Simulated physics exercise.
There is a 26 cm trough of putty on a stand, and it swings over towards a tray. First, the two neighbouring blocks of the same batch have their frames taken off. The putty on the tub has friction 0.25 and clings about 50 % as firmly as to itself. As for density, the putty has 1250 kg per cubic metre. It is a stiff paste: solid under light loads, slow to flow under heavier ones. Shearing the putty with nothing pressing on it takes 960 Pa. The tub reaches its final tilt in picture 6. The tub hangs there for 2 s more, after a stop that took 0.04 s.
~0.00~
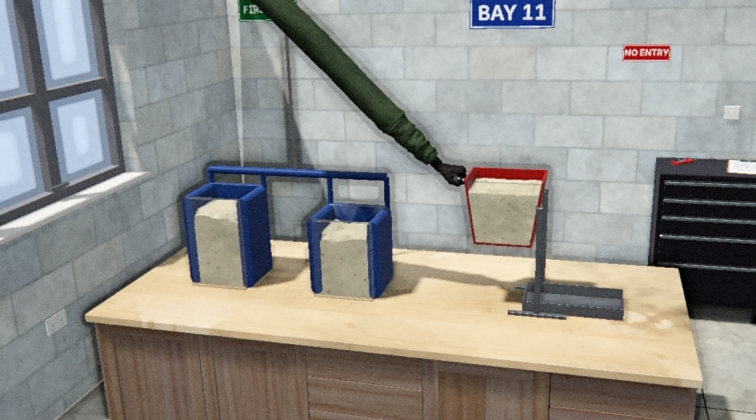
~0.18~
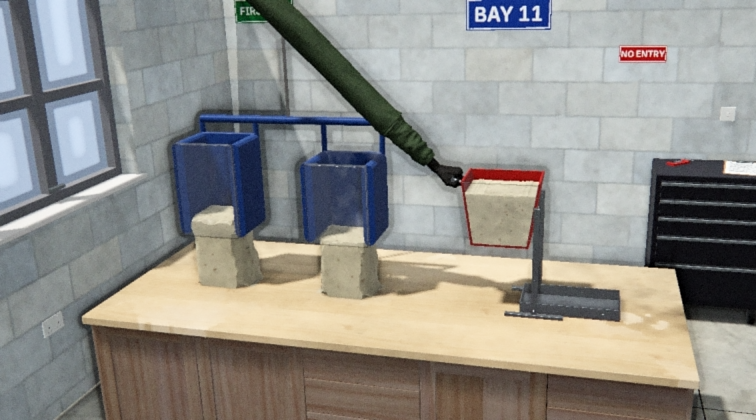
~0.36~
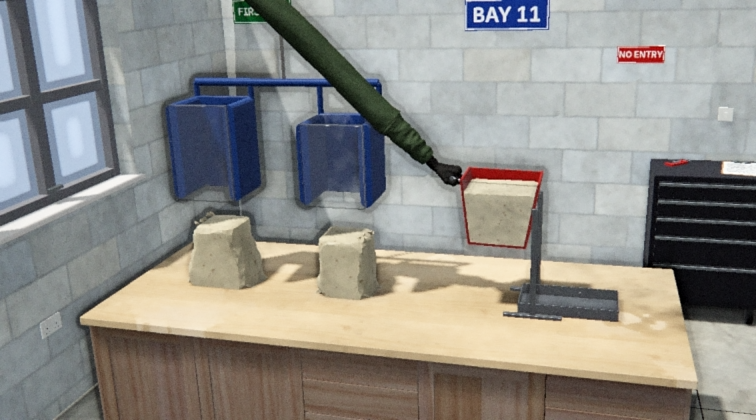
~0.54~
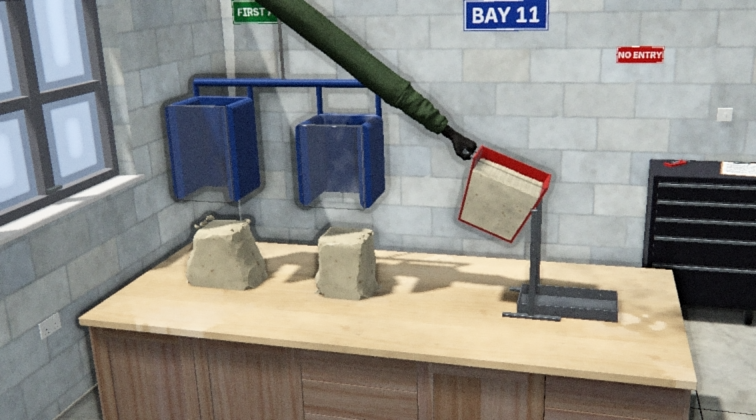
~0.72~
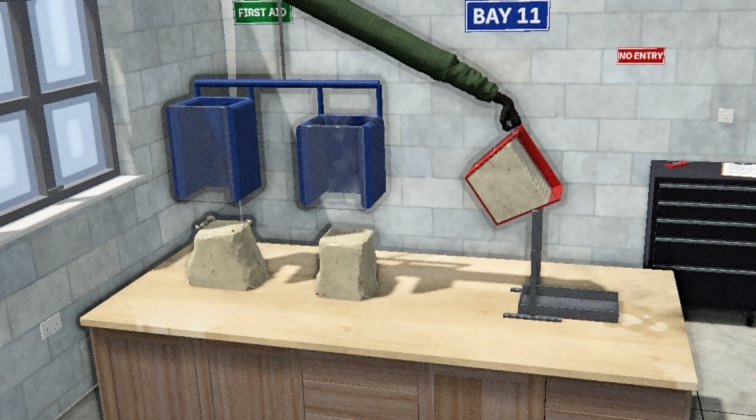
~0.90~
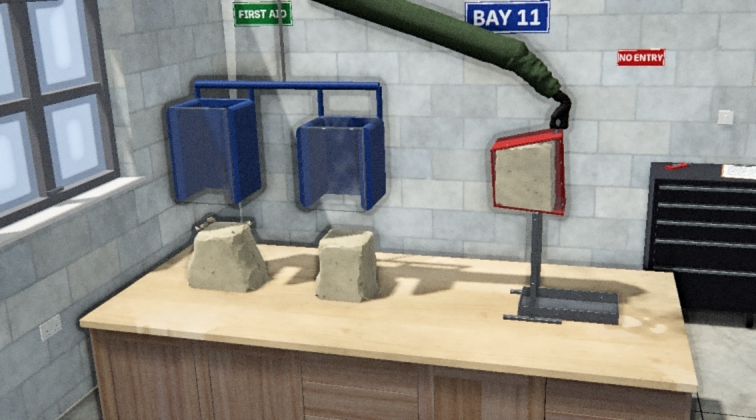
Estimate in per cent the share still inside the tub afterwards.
I would say about 57 percent.
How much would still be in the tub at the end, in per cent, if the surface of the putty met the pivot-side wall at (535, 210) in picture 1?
Then roughly 100 %.
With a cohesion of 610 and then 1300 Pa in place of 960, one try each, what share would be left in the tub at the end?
Result: 45 % for the first case, 100 % for the second.
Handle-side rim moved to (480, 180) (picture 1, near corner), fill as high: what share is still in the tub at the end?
I'd put it at close to 100 per cent.
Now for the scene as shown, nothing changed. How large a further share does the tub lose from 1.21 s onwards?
20 %.
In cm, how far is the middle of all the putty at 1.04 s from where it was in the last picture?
Around 5 cm.
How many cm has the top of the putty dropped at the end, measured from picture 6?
About 13 cm.
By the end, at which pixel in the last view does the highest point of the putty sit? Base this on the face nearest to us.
Somewhere near (523, 176) in the last view.
After 1.04 s, the tub is at 86 degrees and holds 98 %.
After 1.21 s, the tub is at 86 degrees and holds 79 %.
After 1.38 s, the tub is at 86 degrees and holds 67 %.
After 1.55 s, the tub is at 86 degrees and holds 58 %.
After 2.90 s, at the end, the tub is at 86 degrees and holds 57 %.
